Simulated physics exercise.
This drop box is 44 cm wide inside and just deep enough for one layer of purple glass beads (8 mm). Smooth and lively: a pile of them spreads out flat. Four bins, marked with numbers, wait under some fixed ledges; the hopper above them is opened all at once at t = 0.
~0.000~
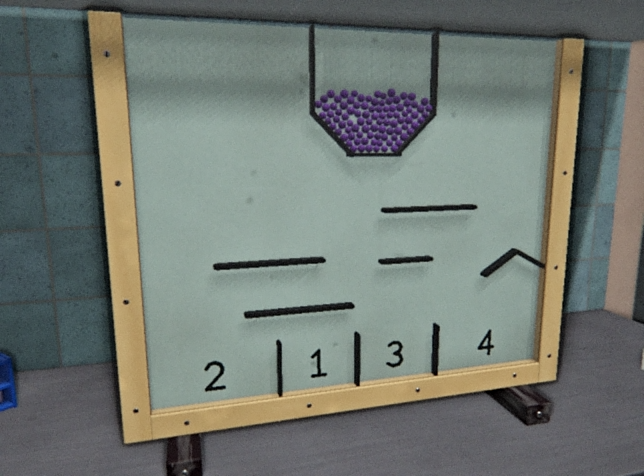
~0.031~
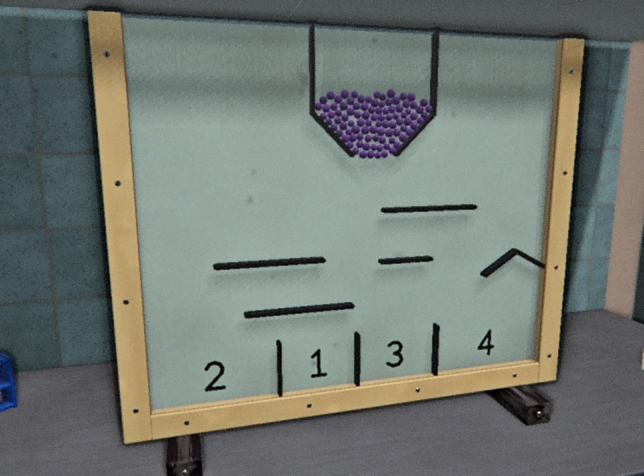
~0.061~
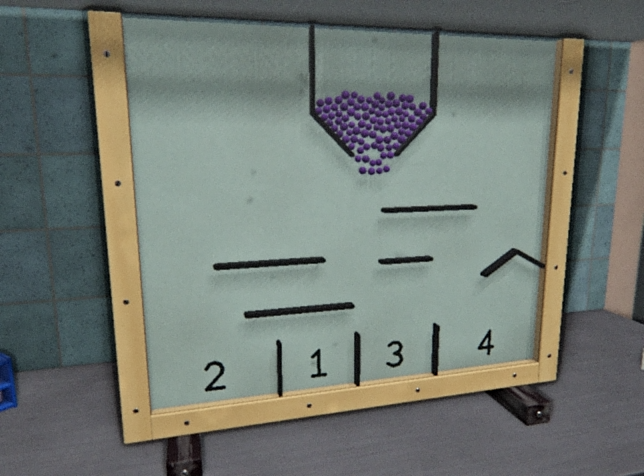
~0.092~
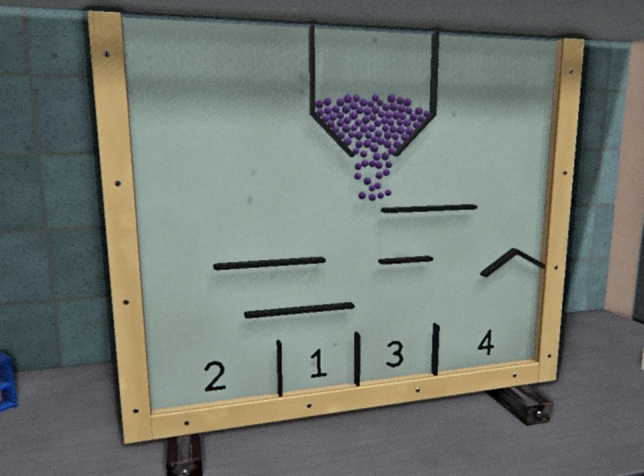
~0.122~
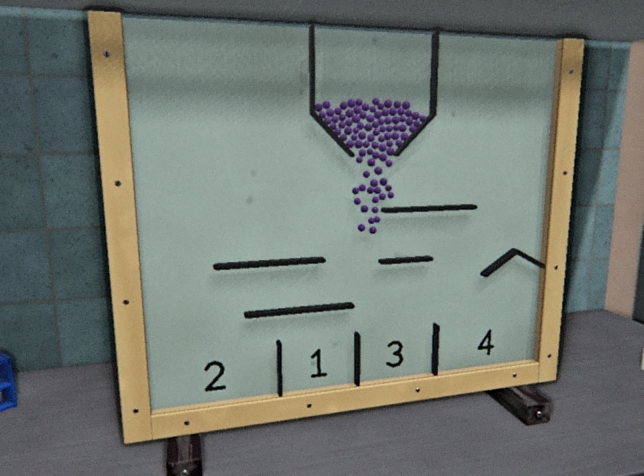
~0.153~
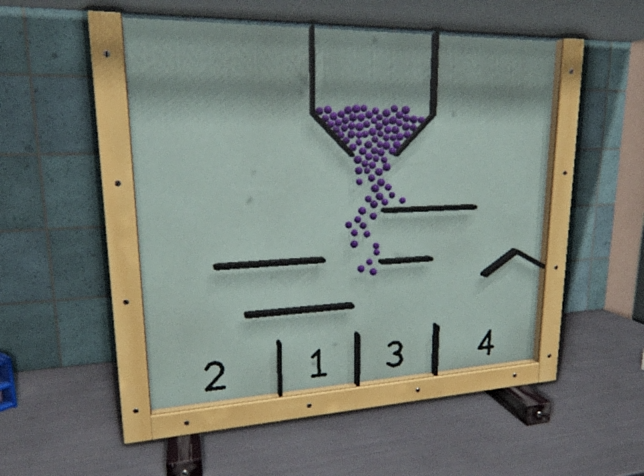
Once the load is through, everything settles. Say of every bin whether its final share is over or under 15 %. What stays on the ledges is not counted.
No. 1 under, no. 2 over, no. 3 over, no. 4 under 15 %.
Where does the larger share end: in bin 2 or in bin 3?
More goes to bin 3.
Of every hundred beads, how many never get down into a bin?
Roughly 20 per cent.
By 0.24 s 60 % have left the hopper; down in the bins, no. 3, 5 %.
By 0.55 s 100 % have left the hopper; down in the bins, no. 2, 10 %, no. 3, 40 %, no. 4, 5 %.
At rest by 2.1 s, no. 1, 0 %, no. 2, 20 %, no. 3, 55 %, no. 4, 5 %, left higher up 20 %.
